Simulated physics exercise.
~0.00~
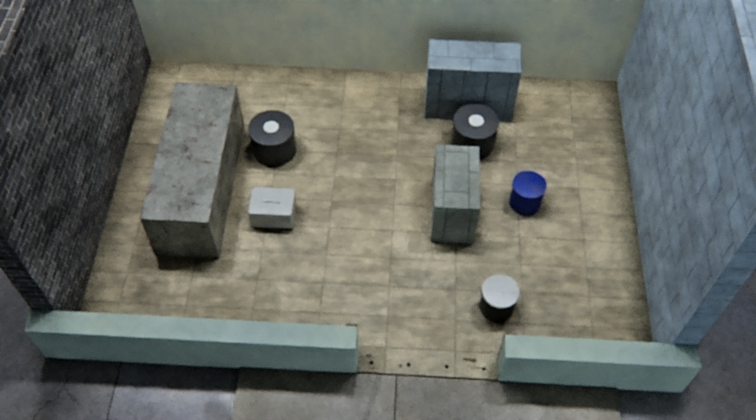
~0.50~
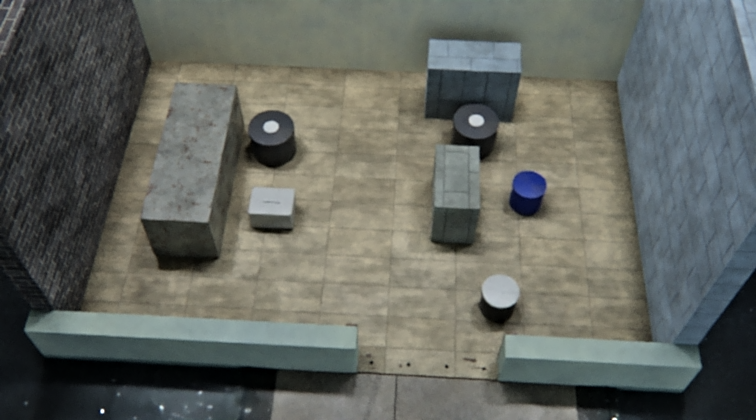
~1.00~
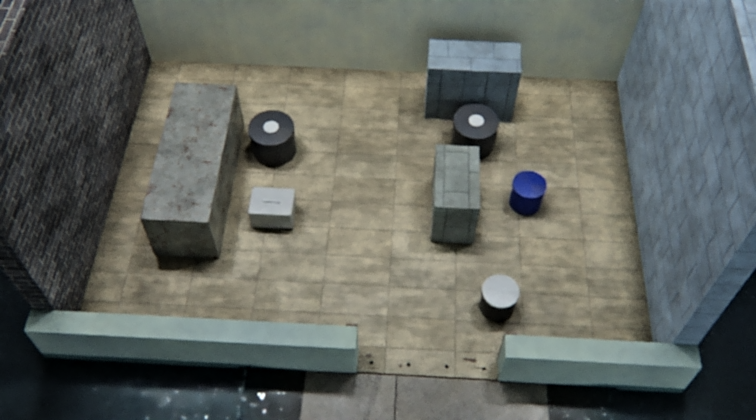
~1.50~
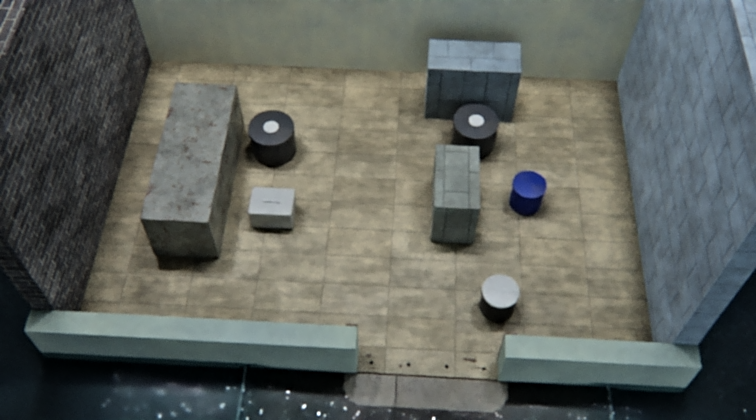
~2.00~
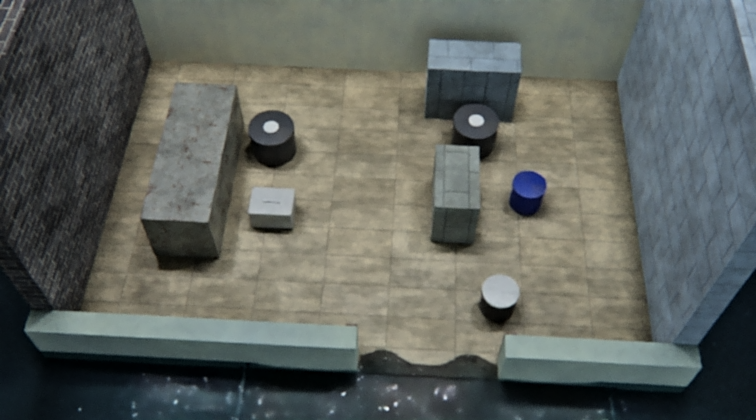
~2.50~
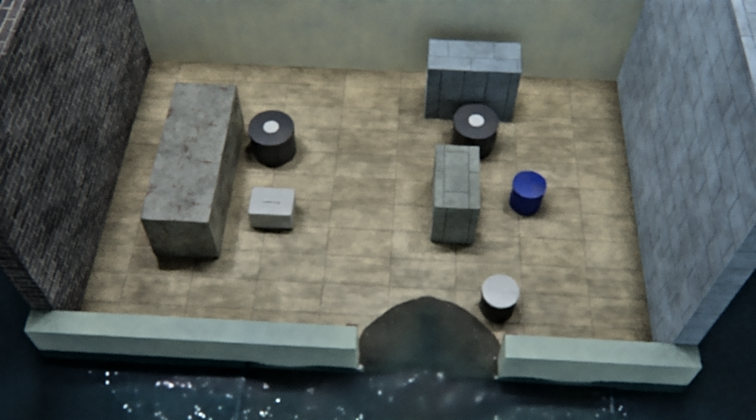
Dark, glinting water gathers outside a small tan-floored shop, seen from high above its open front, with a dark brick wall at left and a blue-grey one at right. Grey blocks, a pale box, dark round containers with light tops and a blue pail stand about inside. The water covers the paving and pushes a rounded wet patch through the doorway, while the objects and camera stay still.
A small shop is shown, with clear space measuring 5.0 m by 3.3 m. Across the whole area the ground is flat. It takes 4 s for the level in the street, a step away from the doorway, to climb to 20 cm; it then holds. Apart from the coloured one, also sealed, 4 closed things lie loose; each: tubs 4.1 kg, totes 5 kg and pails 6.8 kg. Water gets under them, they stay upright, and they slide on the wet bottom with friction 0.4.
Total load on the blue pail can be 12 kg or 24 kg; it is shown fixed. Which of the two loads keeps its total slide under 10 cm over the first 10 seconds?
The lighter one is enough.
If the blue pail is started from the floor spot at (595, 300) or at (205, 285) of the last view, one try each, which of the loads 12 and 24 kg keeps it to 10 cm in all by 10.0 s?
Any load; any load.
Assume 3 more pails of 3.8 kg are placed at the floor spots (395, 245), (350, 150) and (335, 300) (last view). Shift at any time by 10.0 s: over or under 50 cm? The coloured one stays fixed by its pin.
In the order given, beyond the mark, then beyond the mark, and last within the mark.
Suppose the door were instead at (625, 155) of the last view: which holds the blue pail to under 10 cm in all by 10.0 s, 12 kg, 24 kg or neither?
The answer is that only the greater mass suffices.
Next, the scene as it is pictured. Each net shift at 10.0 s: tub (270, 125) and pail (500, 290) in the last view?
The first is 140 cm from its start, the second 60 cm.
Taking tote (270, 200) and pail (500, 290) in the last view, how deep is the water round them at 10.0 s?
Around 8 cm and 5 cm.
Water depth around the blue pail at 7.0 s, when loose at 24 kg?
Close to 5 cm deep.
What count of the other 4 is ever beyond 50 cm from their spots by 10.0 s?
The number is 3.
After 3.5 s the blue pail would be 0 cm from its start with 12 kg and 0 cm from its start with 24 kg; 0 cm of water round it then.
After 4.5 s the blue pail would be 0 cm from its start with 12 kg and 0 cm from its start with 24 kg; 3 cm of water round it then.
After 7.0 s the blue pail would be 0 cm from its start with 12 kg and 0 cm from its start with 24 kg; 5 cm of water round it then.
After 10.0 s the blue pail would be 2 cm from its start with 12 kg and 0 cm from its start with 24 kg; 10 cm of water round it then.
